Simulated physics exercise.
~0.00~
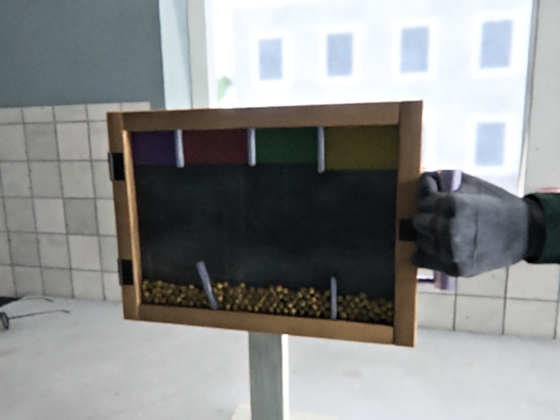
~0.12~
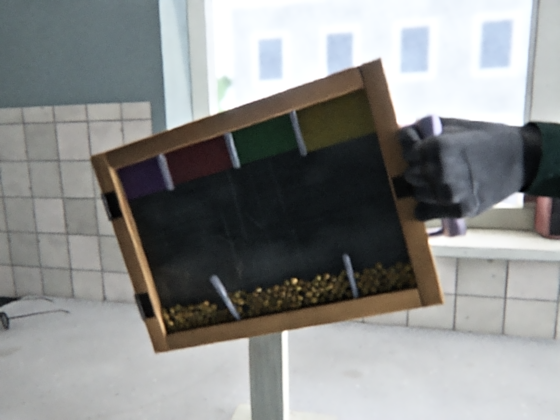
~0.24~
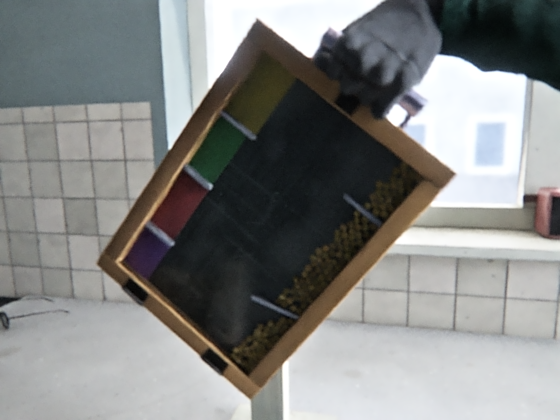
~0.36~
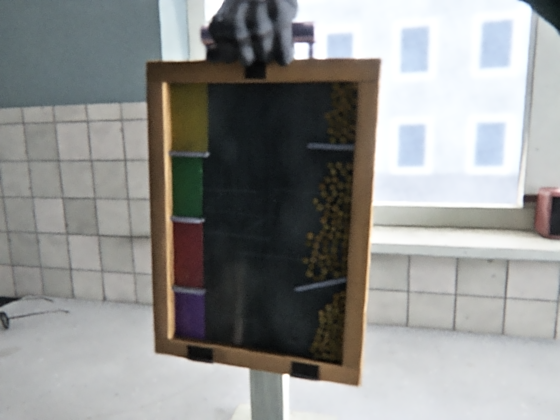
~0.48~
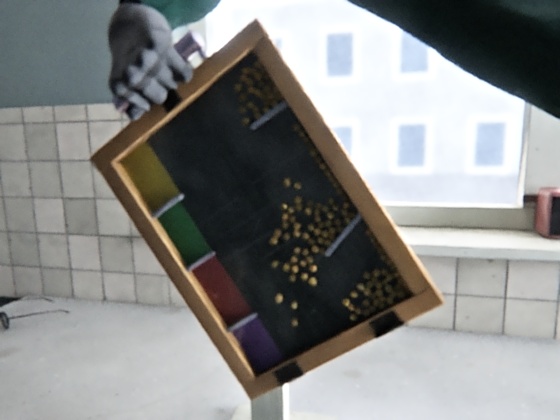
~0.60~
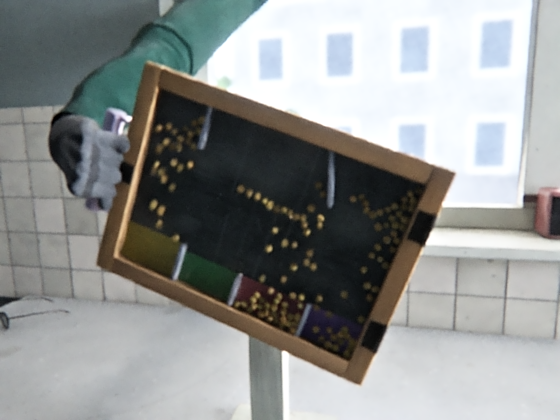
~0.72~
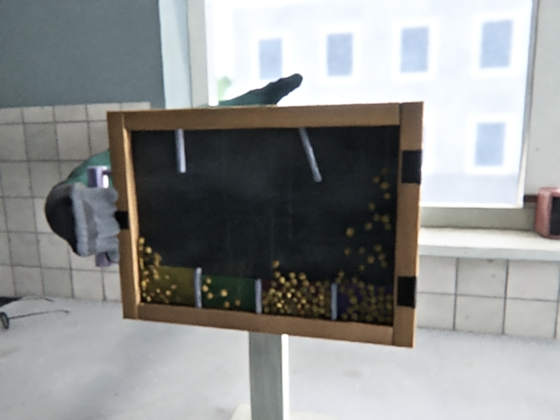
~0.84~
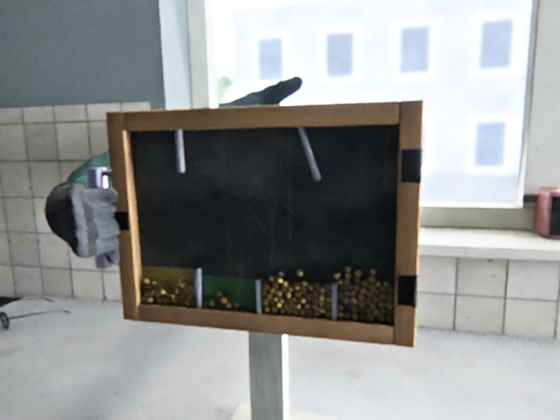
A gloved hand turned a wooden-framed box of small round chickpeas counterclockwise until it was upside down, and they tumbled from the long side into the coloured pockets, settling mostly in red and purple, with fewer in yellow and very few in green.
